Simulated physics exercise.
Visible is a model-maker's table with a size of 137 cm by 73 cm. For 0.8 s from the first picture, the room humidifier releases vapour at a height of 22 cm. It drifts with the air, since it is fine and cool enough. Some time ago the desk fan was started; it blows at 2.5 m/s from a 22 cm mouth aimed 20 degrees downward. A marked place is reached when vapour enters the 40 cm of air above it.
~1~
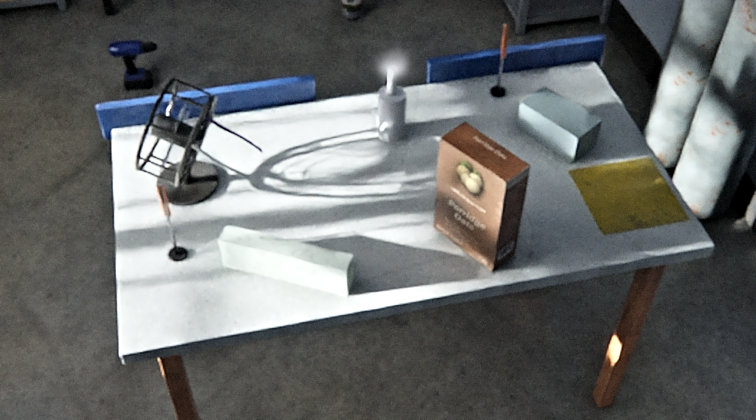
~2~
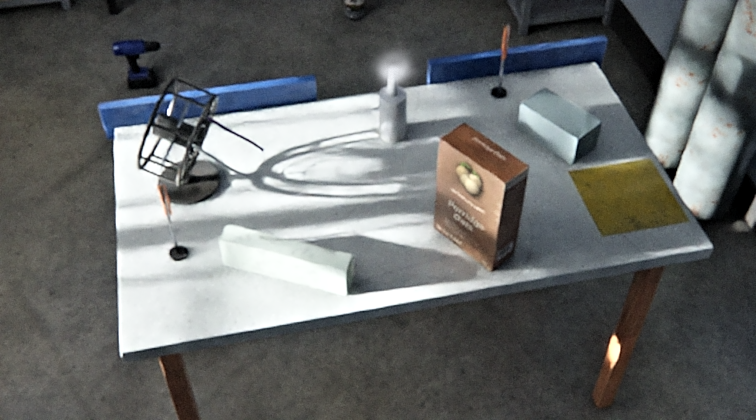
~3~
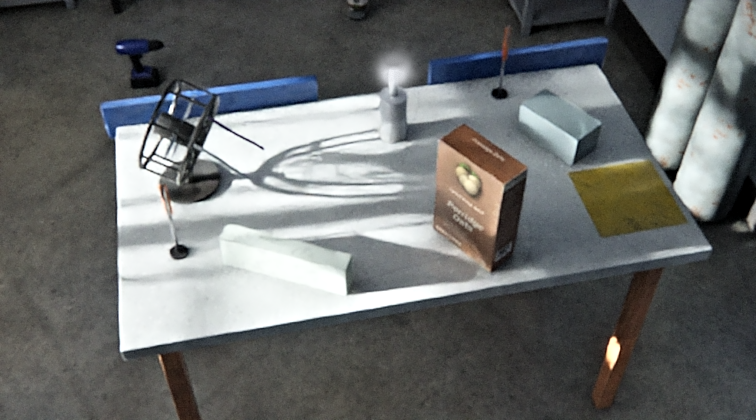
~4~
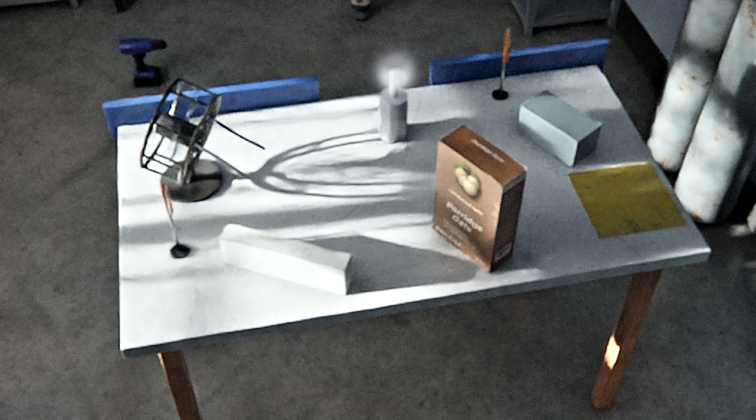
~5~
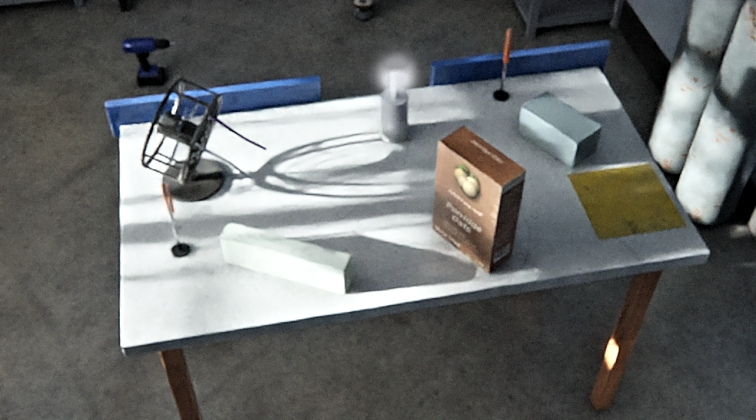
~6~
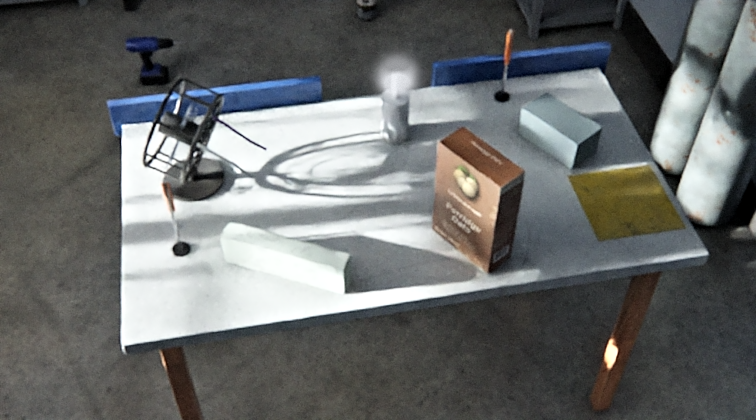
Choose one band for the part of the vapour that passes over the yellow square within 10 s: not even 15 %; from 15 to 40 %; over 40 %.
I would say from 15 to 40 %.
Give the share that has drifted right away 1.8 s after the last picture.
My guess is close to 3 %.
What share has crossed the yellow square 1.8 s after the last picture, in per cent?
It comes to around 10 %.
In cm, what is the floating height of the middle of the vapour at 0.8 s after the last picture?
16 cm.
Then, 0.8 s after the last picture, 0 % has passed over the yellow square; 0 % has left the area, and the middle of the rest is near (397, 99).
Then, 1.8 s after the last picture, 11 % has passed over the yellow square; 3 % has left the area, and the middle of the rest is near (545, 97).
Then, 3.8 s after the last picture, 25 % has passed over the yellow square; 71 % has left the area, and the middle of the rest is near (683, 87).
Then, 9.8 s after the last picture, 27 % has passed over the yellow square; 100 % has left the area.
